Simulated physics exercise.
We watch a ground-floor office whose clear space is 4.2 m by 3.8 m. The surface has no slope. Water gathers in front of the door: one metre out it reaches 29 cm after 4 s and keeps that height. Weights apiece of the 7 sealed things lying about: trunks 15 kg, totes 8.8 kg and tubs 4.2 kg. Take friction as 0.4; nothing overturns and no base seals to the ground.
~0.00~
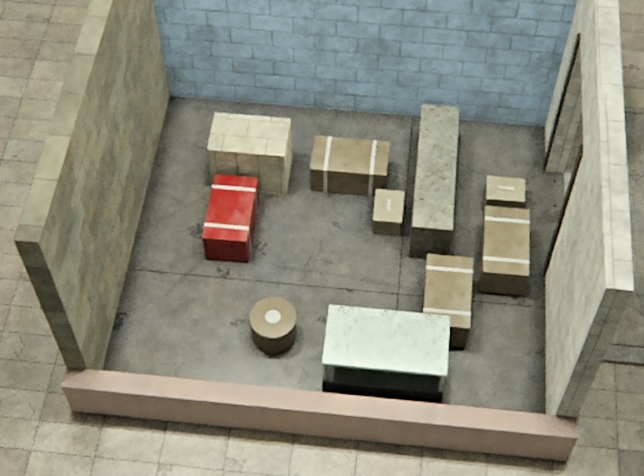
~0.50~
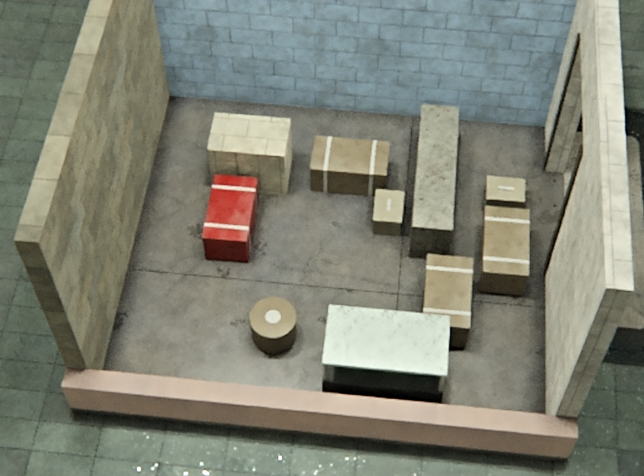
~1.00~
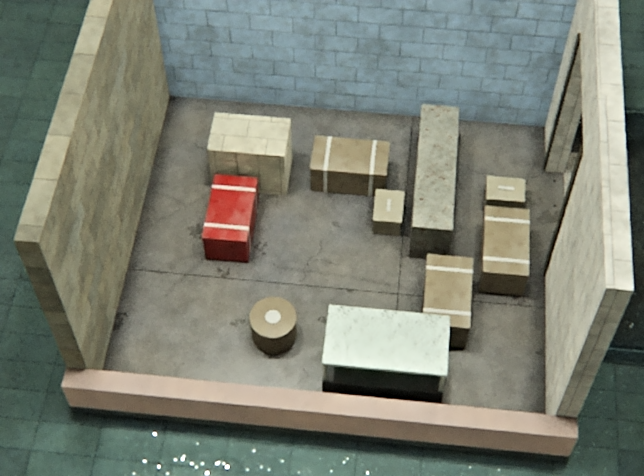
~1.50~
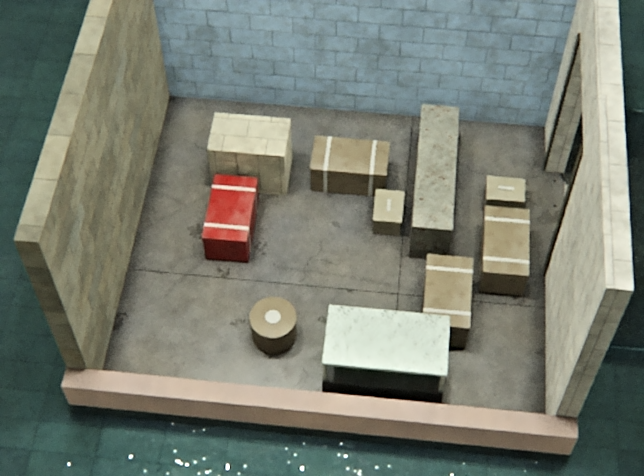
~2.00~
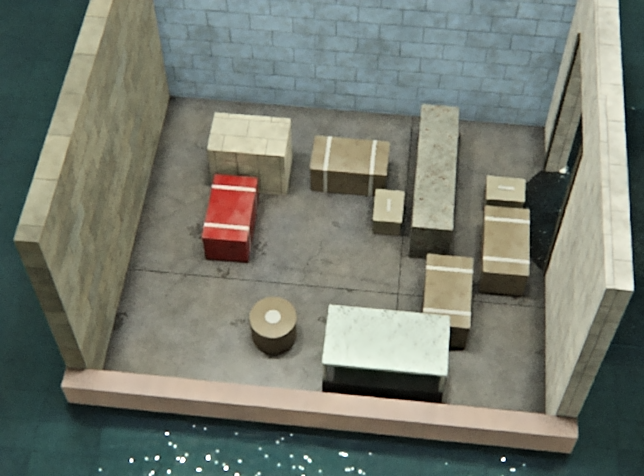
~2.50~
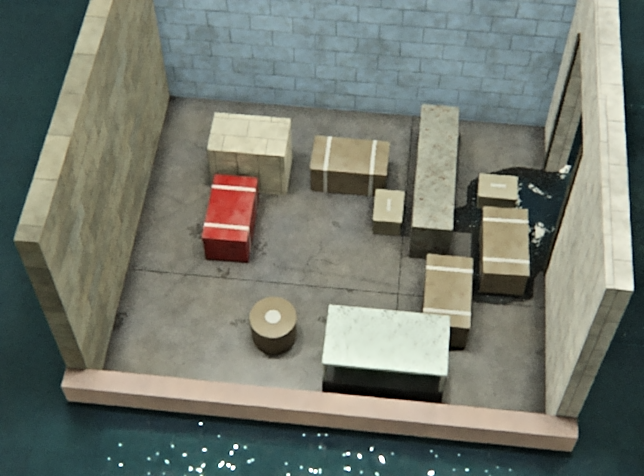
Dark water rose around the outside of a small walled room, then came in through the doorway on the right and spread around the nearby brown boxes, while the red trunk stayed put.
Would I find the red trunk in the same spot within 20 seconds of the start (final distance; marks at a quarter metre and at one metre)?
The red trunk moves a short way.
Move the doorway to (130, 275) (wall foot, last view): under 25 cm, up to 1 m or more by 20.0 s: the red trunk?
In that case the red trunk travels far.
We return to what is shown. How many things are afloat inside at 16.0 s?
7 of them.
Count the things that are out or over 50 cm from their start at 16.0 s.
5 of them.
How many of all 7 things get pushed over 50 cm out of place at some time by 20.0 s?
That makes 7.
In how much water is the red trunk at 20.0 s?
About 22 cm.
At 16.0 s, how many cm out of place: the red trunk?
Roughly 100 cm by then.
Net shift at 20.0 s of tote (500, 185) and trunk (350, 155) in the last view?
In that order: 80 cm, 80 cm.
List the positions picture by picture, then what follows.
In the first picture, the red trunk at (230, 207), on the bottom; 0.0 m2 under water; 0 of 7 have shifted.
In the second picture, the red trunk at (230, 207), on the bottom; 0.0 m2 under water; 0 of 7 have shifted.
In the third picture, the red trunk at (230, 207), on the bottom; water covers 0.0 m2; 0 of 7 have shifted.
In the fourth picture, the red trunk at (230, 207) rests on the ground; 0.0 m2 under water; 0 of 7 have shifted.
In the fifth picture, the red trunk at (230, 207) rests on the ground; water covers 0.2 m2; 0 of 7 have shifted.
In the sixth picture, the red trunk at (230, 207) rests on the ground; 0.6 m2 under water; 1 of 7 have shifted.
After 4.0 s the red trunk is near (230, 207), 0.0 m from its start, aground; 1 afloat.
After 9.0 s the red trunk is near (233, 198), 0.1 m from its start, afloat; 6 afloat.
After 16.0 s the red trunk is near (319, 180), 0.9 m from its start, afloat; 7 afloat.
After 20.0 s the red trunk is near (286, 214), 0.6 m from its start, afloat; 7 afloat.
